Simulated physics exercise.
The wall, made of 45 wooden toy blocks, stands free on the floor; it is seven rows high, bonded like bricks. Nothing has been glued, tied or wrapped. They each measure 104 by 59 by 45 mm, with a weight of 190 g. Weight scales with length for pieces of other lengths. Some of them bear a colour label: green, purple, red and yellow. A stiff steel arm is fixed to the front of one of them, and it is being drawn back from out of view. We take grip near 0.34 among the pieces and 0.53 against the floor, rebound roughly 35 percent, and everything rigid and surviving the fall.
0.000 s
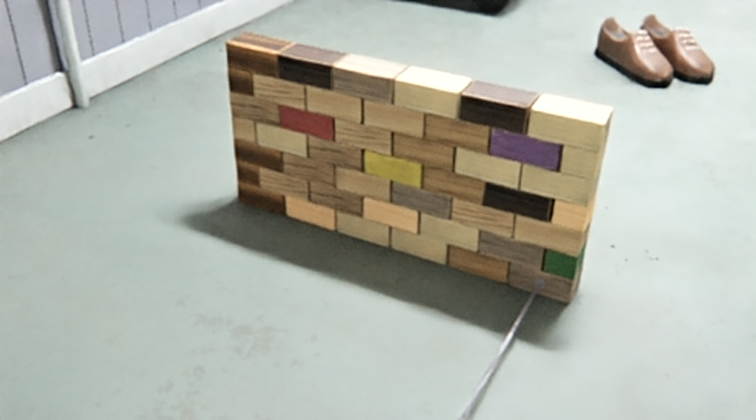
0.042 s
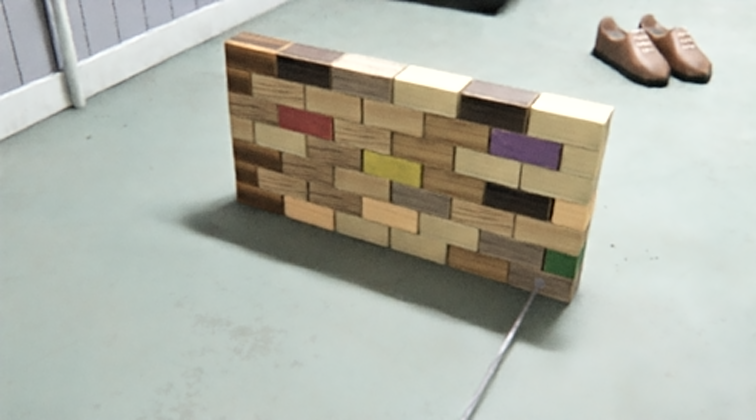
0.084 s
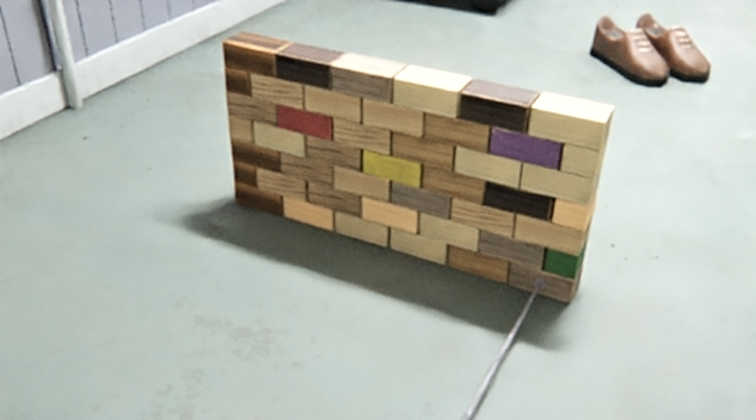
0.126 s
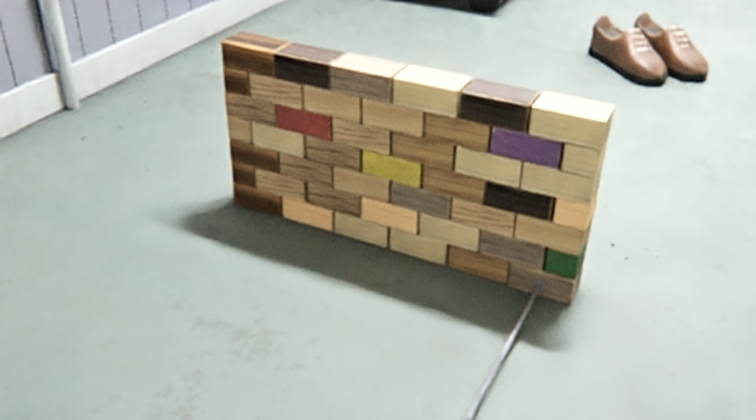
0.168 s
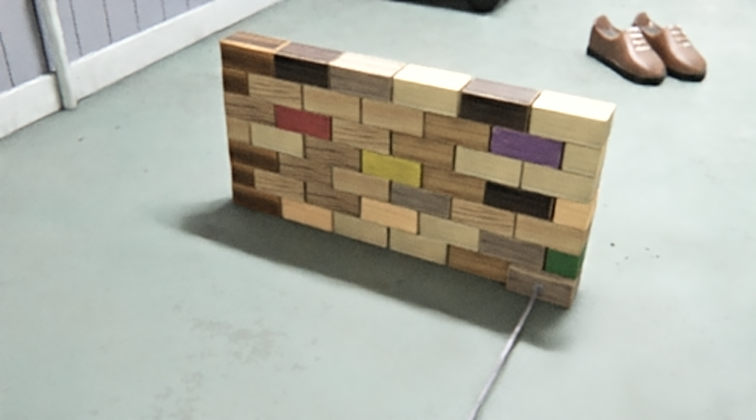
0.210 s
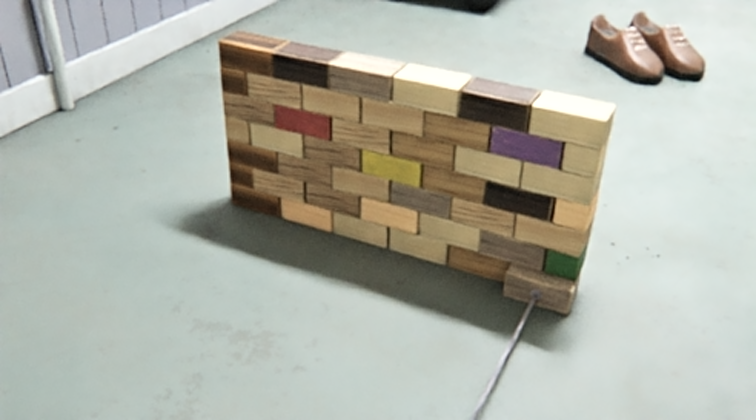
On a grey-green floor, a thin cord slowly draws a bottom corner block out from a wooden block wall.
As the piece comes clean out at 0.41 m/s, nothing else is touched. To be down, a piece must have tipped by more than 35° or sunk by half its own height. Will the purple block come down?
No.
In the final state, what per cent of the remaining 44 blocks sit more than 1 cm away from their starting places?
Shifted: 20 per cent.
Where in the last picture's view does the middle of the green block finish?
About pixel (553, 292).
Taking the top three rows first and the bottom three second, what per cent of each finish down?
For the top it's 0 in a hundred, for the bottom 10 in a hundred.
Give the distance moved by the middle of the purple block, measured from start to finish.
Around 1 cm, start to finish.
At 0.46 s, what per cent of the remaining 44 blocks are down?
0 %.
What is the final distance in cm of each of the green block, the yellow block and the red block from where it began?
Green 6, yellow 0, red 0.
After 0.28 s, none of the 44 other blocks down, 9 disturbed; purple block shifted 7 mm; green block shifted 15 mm.
After 0.46 s, 1 of the 44 other blocks down; purple block shifted 10 mm; green block 39 mm lower.
At rest (1.0 s), 1 of the 44 other blocks down; purple block shifted 10 mm; green block 45 mm lower; yellow block unmoved. As the last picture would show them, middles, purple block near (529, 142), green block near (553, 292).
